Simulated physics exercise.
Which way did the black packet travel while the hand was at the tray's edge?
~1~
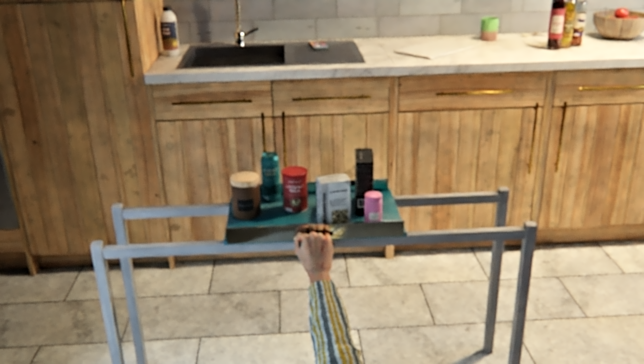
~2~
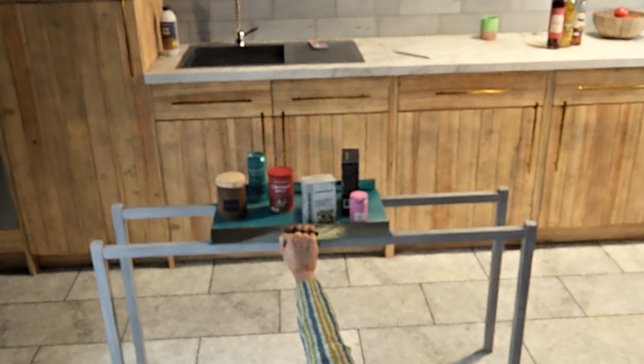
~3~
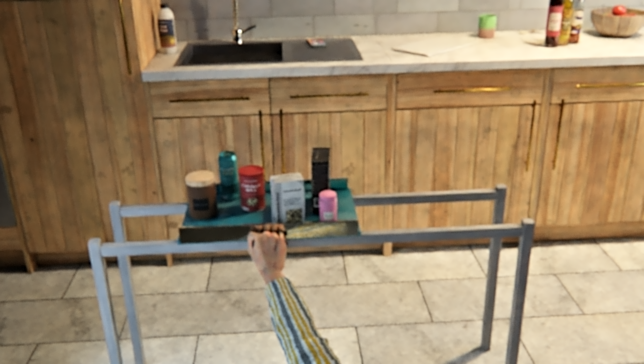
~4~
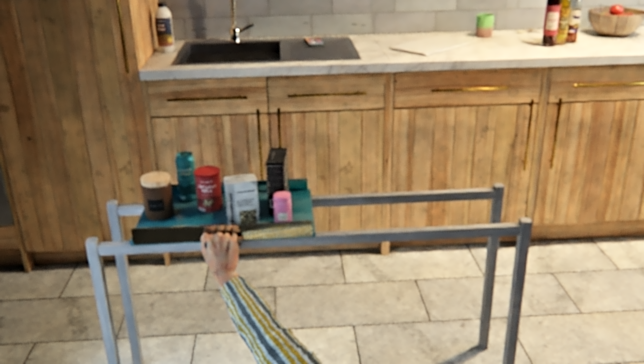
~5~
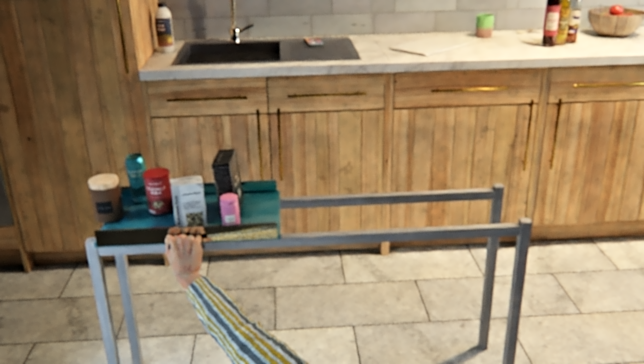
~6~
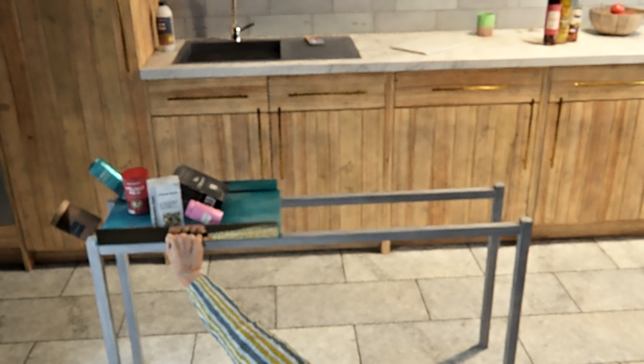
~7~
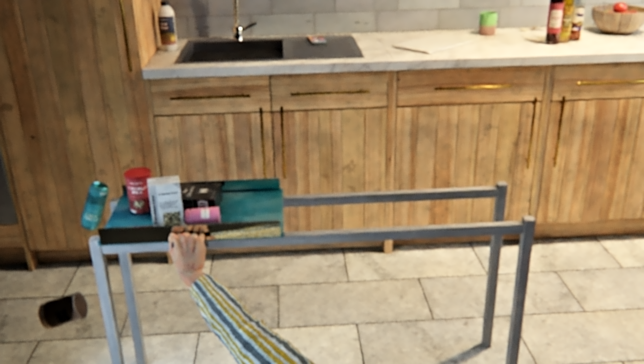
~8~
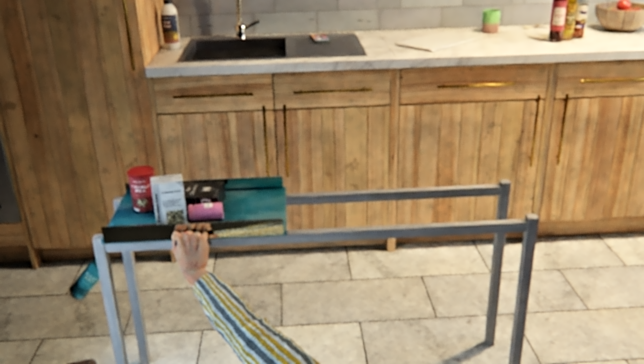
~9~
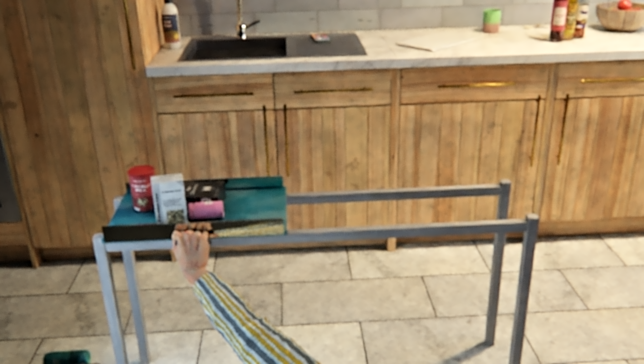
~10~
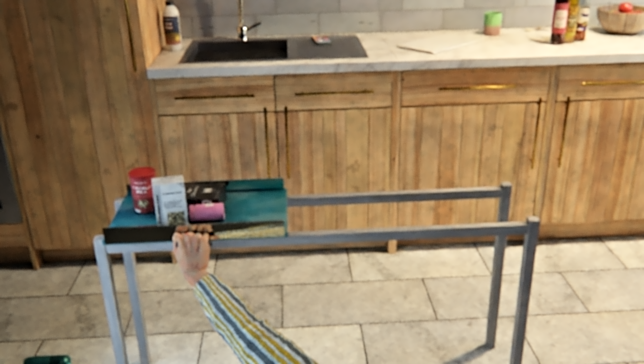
The black packet moved to the left along with the tray.
